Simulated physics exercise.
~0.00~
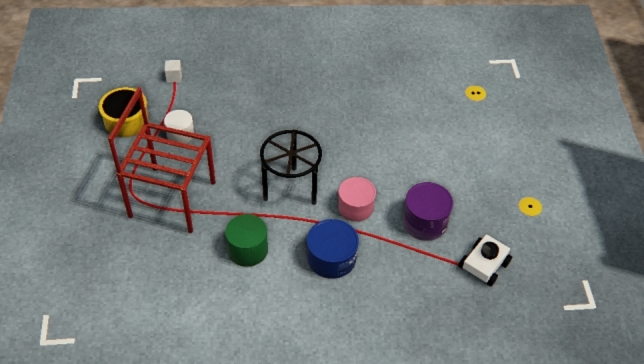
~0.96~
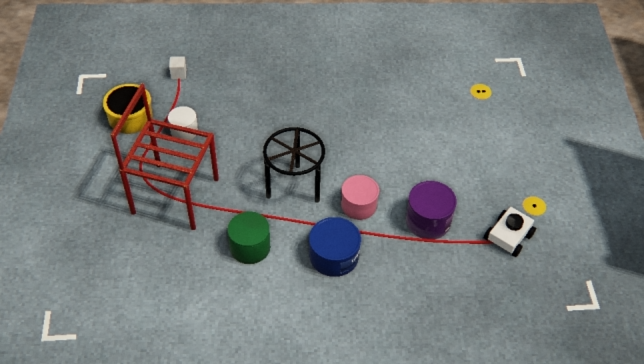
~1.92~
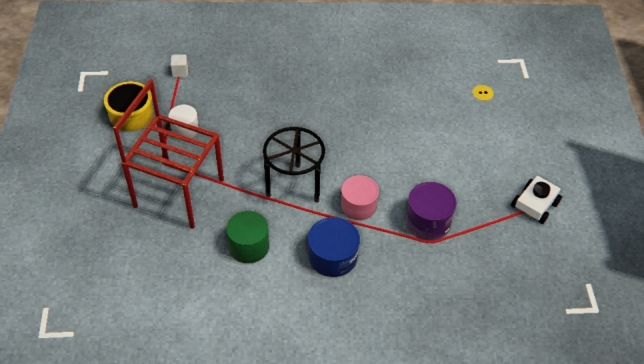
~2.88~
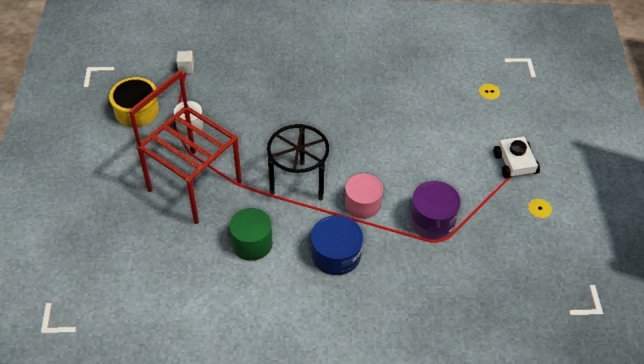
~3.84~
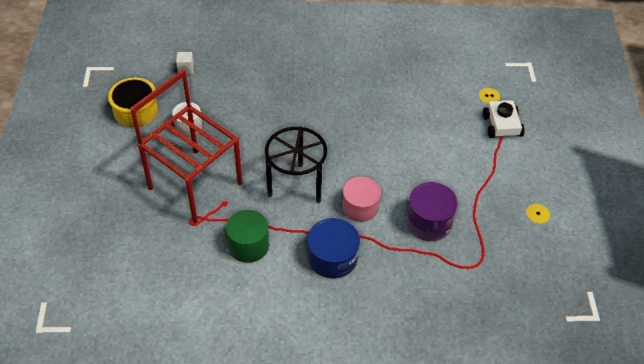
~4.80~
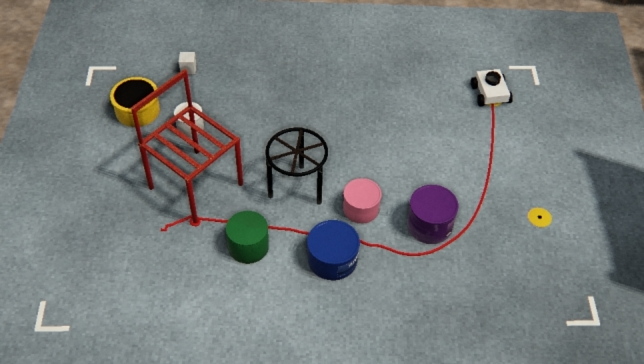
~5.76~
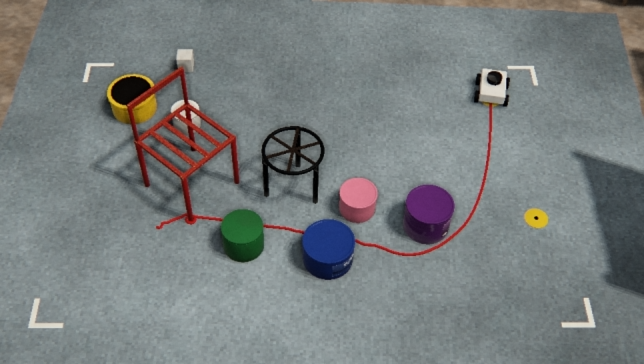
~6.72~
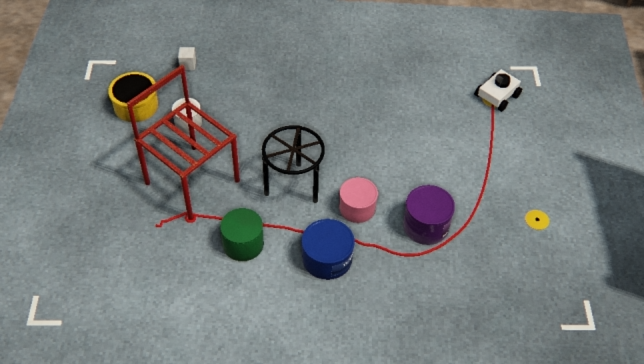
Living-room floor with a white cart towing a red lead past bins, shifting a red chair, pulling the plug out, then stopping.
